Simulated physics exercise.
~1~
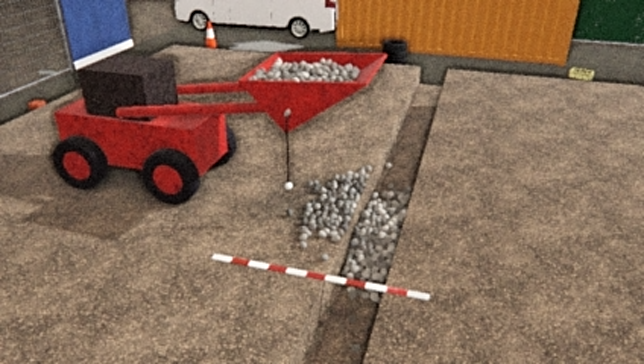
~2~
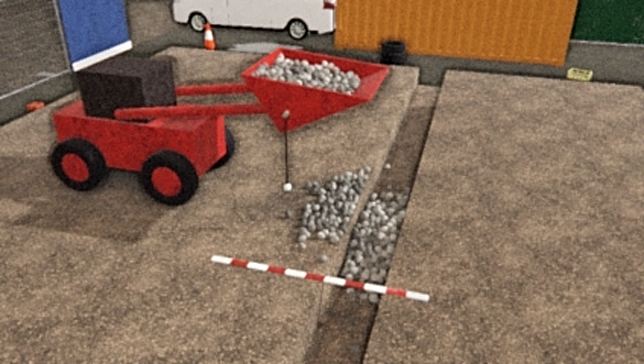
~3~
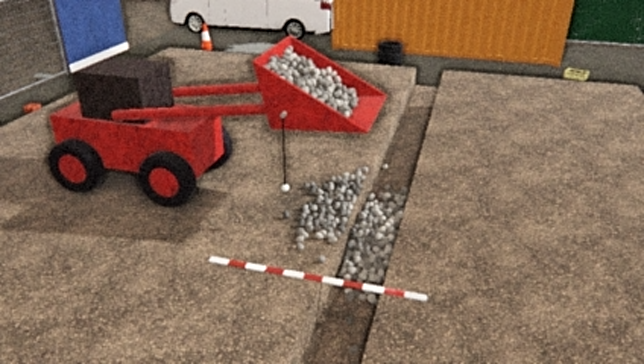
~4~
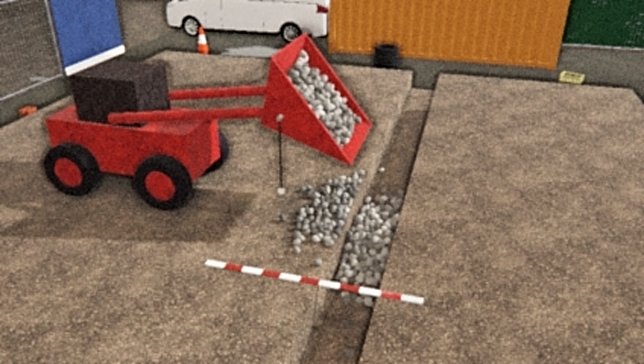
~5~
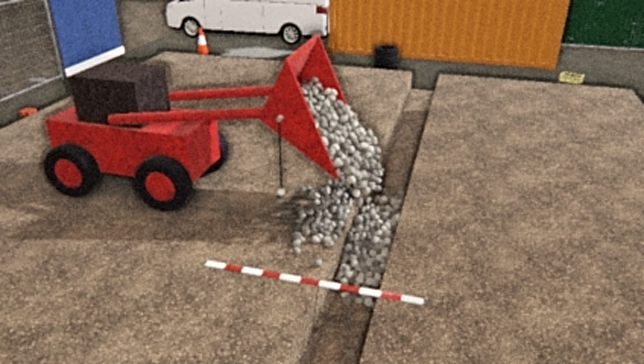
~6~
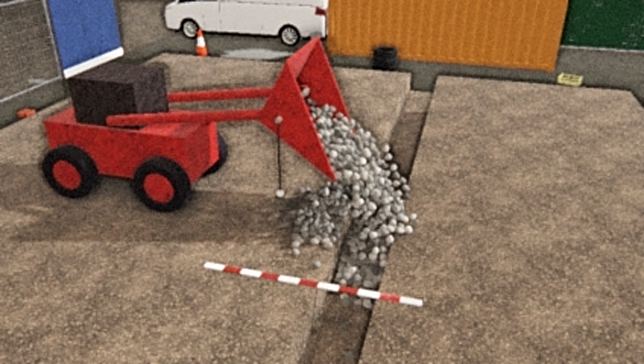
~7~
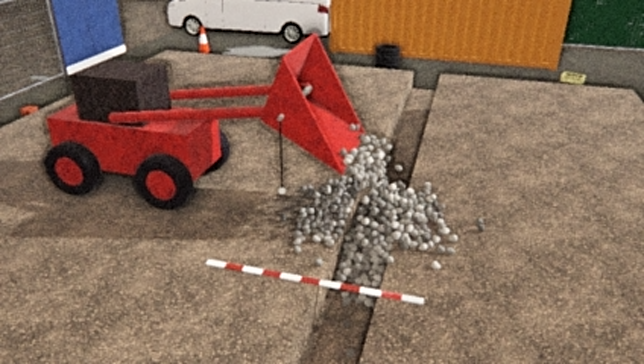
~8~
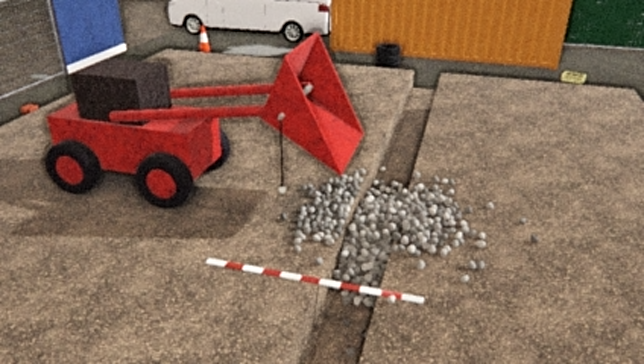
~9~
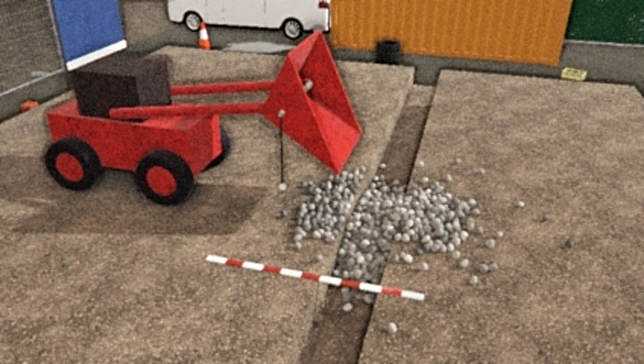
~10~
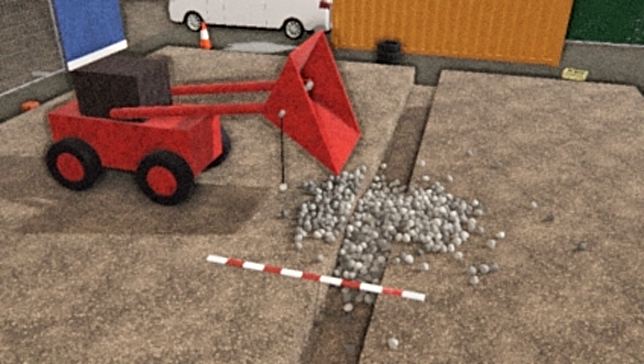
Red loader tipping its raised bucket and pouring grey stones onto an earlier heap, leaving them spread across a narrow trench.
